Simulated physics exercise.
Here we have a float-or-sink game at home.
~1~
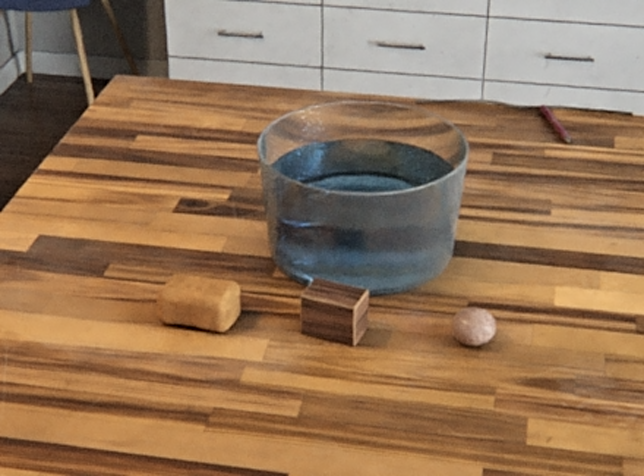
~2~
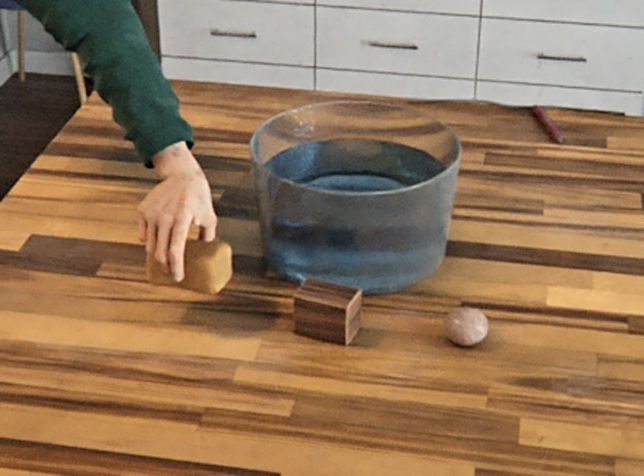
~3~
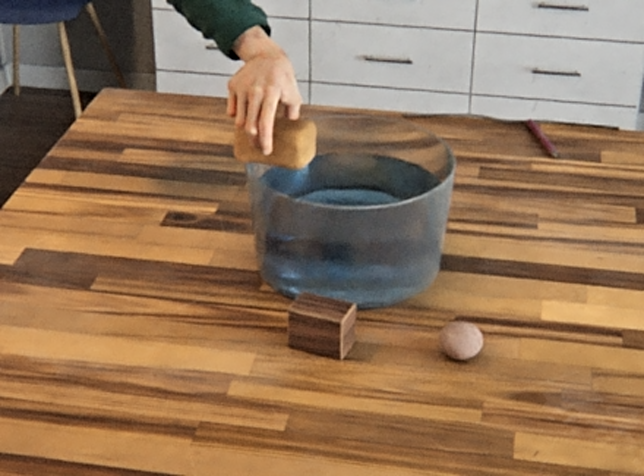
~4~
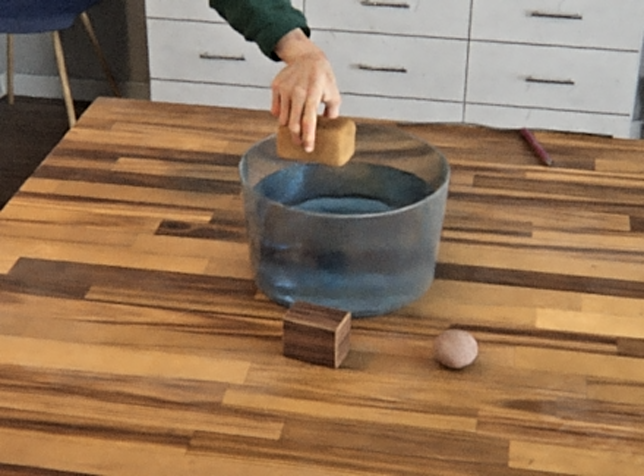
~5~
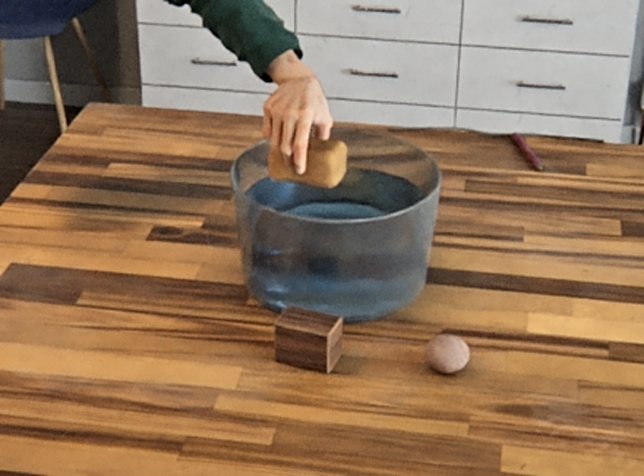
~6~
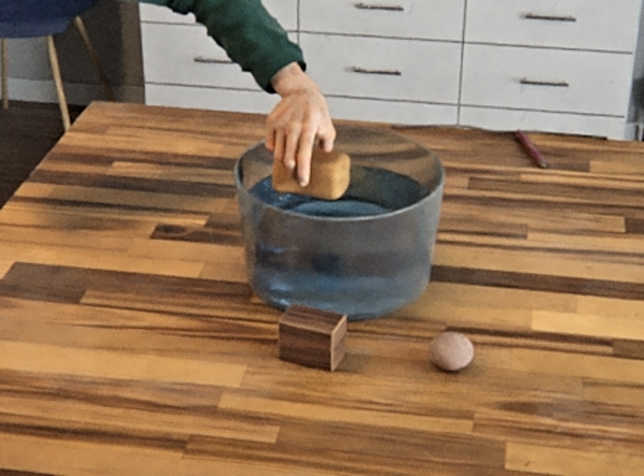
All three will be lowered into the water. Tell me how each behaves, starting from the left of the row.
The left one bobs on top, the middle one bobs on top, the right one ends on the bottom.
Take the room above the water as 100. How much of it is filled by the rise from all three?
Some 8 per cent.
Shortly, the bread roll bobs at the top.
Then, the wooden block bobs at the top.
At the finish, the stone ends at the bottom; afloat, bread roll and wooden block.
